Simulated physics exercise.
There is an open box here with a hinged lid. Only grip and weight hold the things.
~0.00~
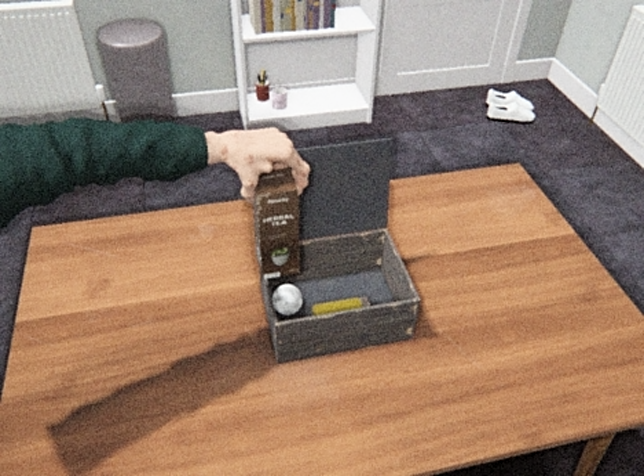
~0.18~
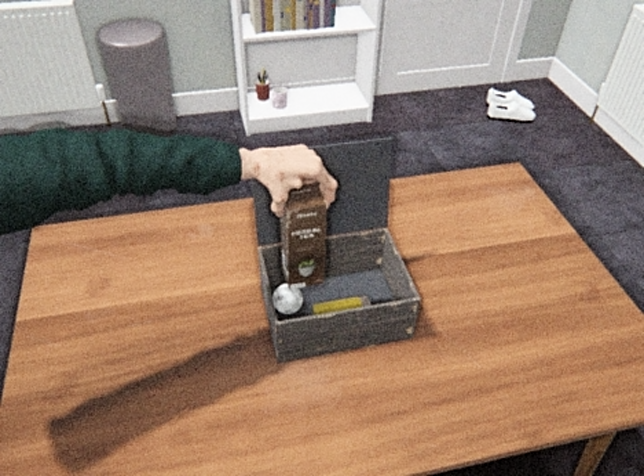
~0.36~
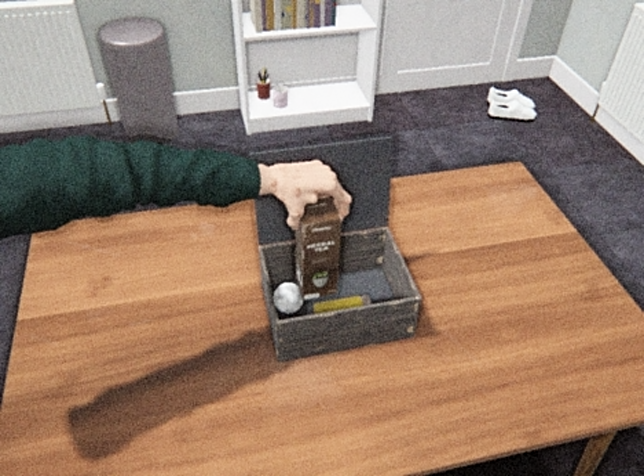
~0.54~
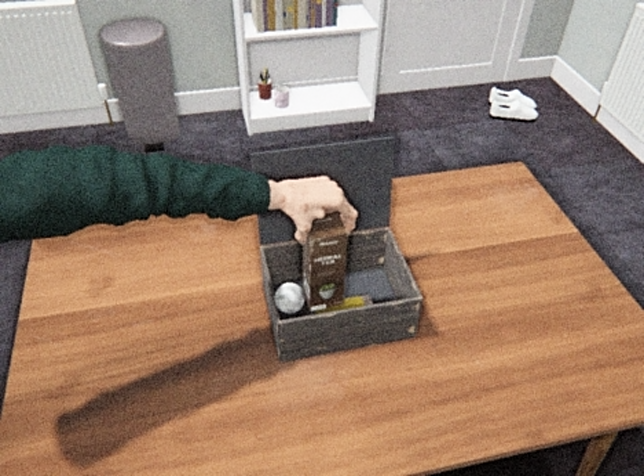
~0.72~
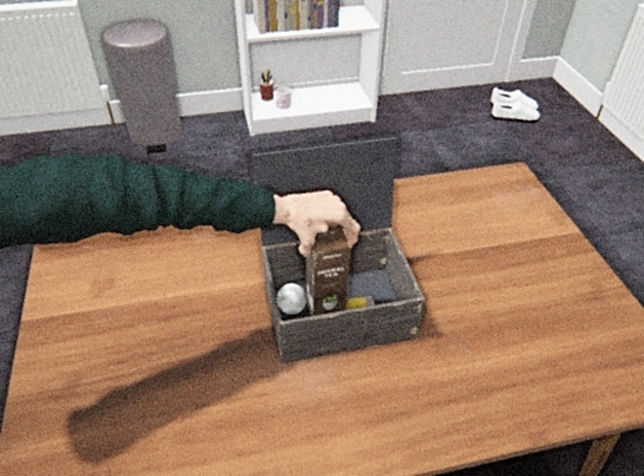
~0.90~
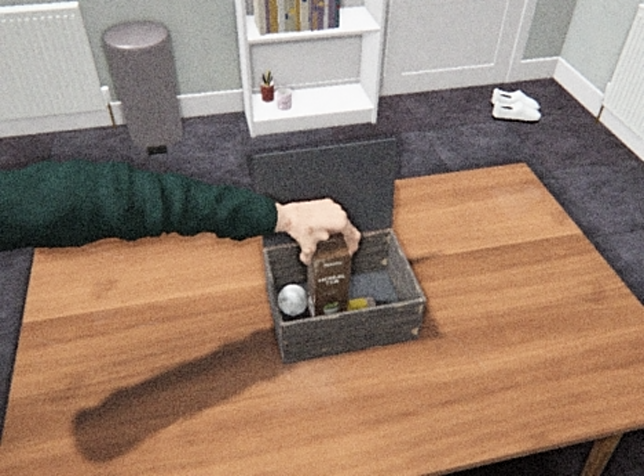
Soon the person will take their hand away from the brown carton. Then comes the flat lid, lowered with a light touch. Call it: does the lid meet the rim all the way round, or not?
It does not meet the rim all the way round.
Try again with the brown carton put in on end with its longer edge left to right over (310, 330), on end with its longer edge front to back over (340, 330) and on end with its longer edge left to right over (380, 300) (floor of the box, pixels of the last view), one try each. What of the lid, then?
First, it stays open; second, it stays open; third, it stays open.
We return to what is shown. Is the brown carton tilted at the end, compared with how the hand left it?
Looking at the last picture, the brown carton sits at an angle.
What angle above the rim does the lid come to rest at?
Some 18 degrees above the rim, more or less.
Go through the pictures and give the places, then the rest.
The first frame shows on its way; brown carton (276, 225); white ball (287, 300).
The second frame shows on its way; brown carton (303, 237); white ball (288, 299).
The third frame shows on its way; brown carton (317, 250); white ball (288, 298).
The fourth frame shows on its way; brown carton (324, 263); white ball (290, 298).
The fifth frame shows on its way; brown carton (327, 274); white ball (292, 299).
The sixth frame shows in place under the hand; brown carton (328, 281); white ball (293, 300).
By 1.50 s, brown carton tilted by 64° near (326, 286); yellow shaker moved about its own width.
By 2.40 s, lid 66° above the rim; brown carton tilted by 66° near (324, 280); yellow shaker moved well along; white ball moved about its own width.
By 3.00 s, lid 20° above the rim; brown carton tilted by 66° near (324, 280); yellow shaker moved well along; white ball moved about its own width.
When it is over (6.5 s), lid 18° above the rim; lying over in the box, brown carton; moved from the start, white ball and yellow shaker. End places, in pixels of the last picture, brown carton near (324, 280).
